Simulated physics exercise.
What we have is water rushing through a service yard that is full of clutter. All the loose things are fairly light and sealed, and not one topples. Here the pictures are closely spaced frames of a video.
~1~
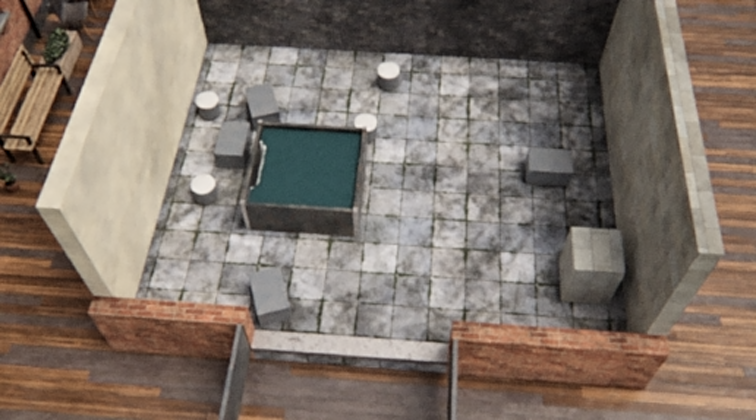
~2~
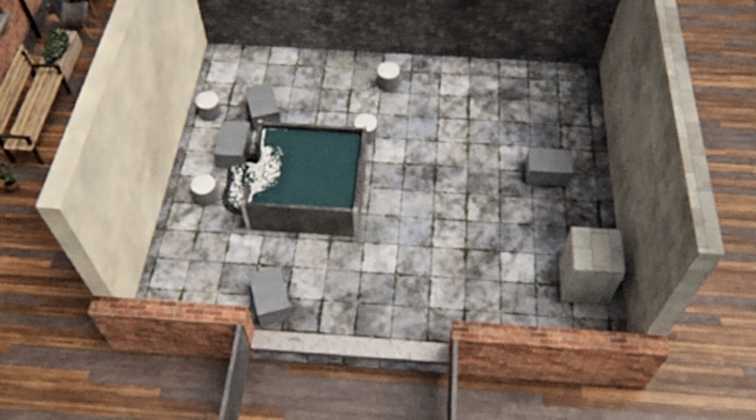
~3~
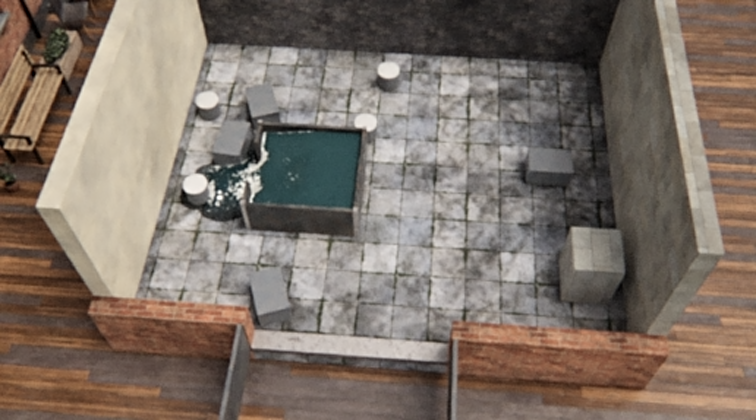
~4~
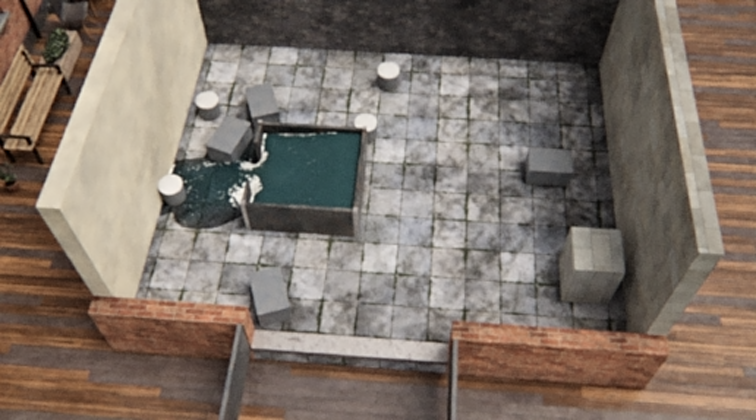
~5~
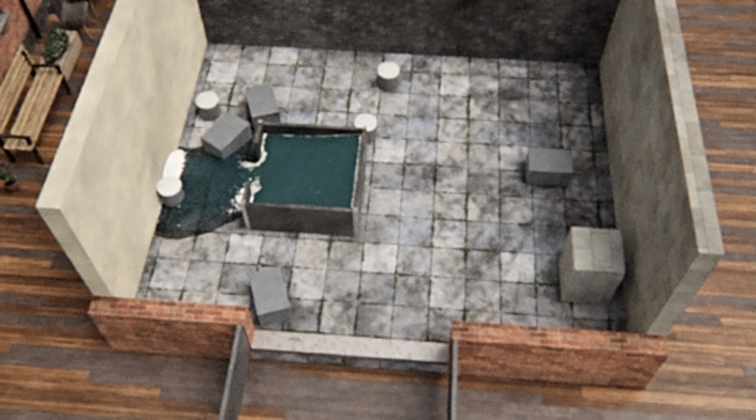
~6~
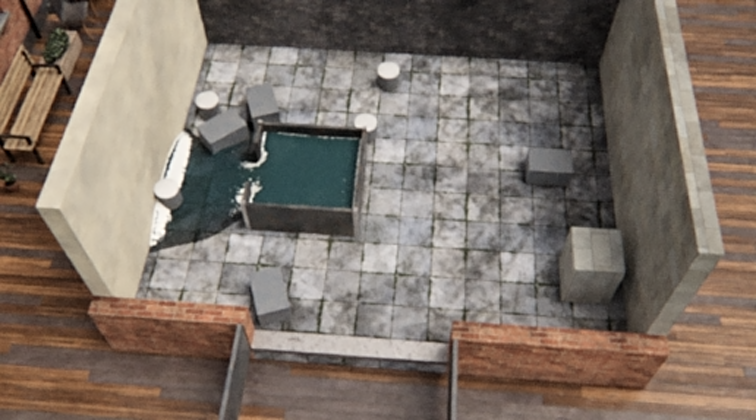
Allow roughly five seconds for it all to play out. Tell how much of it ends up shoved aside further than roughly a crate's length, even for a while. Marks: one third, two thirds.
So the part that moves far is between the one-third and two-thirds marks.
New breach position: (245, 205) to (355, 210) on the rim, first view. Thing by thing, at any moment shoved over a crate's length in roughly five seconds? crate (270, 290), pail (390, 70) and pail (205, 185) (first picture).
Here is how they go, in order: Dislodged that far, fails to go that far, and dislodged that far.
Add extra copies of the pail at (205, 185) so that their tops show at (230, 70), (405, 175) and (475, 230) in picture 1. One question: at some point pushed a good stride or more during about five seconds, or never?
Result by item: Gets dislodged / stays where it is / stays where it is.
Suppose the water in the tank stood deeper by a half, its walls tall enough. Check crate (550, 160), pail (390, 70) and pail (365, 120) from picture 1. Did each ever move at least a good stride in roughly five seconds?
Object 1: Didn't cover it. Object 2: Covered it. Object 3: Didn't cover it.
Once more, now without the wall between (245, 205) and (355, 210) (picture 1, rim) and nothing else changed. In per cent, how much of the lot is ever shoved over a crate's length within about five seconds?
Near 40 in a hundred.
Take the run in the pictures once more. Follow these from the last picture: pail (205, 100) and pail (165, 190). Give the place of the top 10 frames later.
Look for them at about (271, 44) and about (229, 297).
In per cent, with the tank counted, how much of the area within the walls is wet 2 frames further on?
Estimate: 15 %.
A moment on, 2 of 8 are well off their spots; 1 afloat.
Next, 3 of 8 are well off their spots; 1 afloat.
Later, 4 of 8 are well off their spots; 3 afloat.
In the end, 5 of 8 are well off their spots, and 5 have been at some point; 2 afloat.
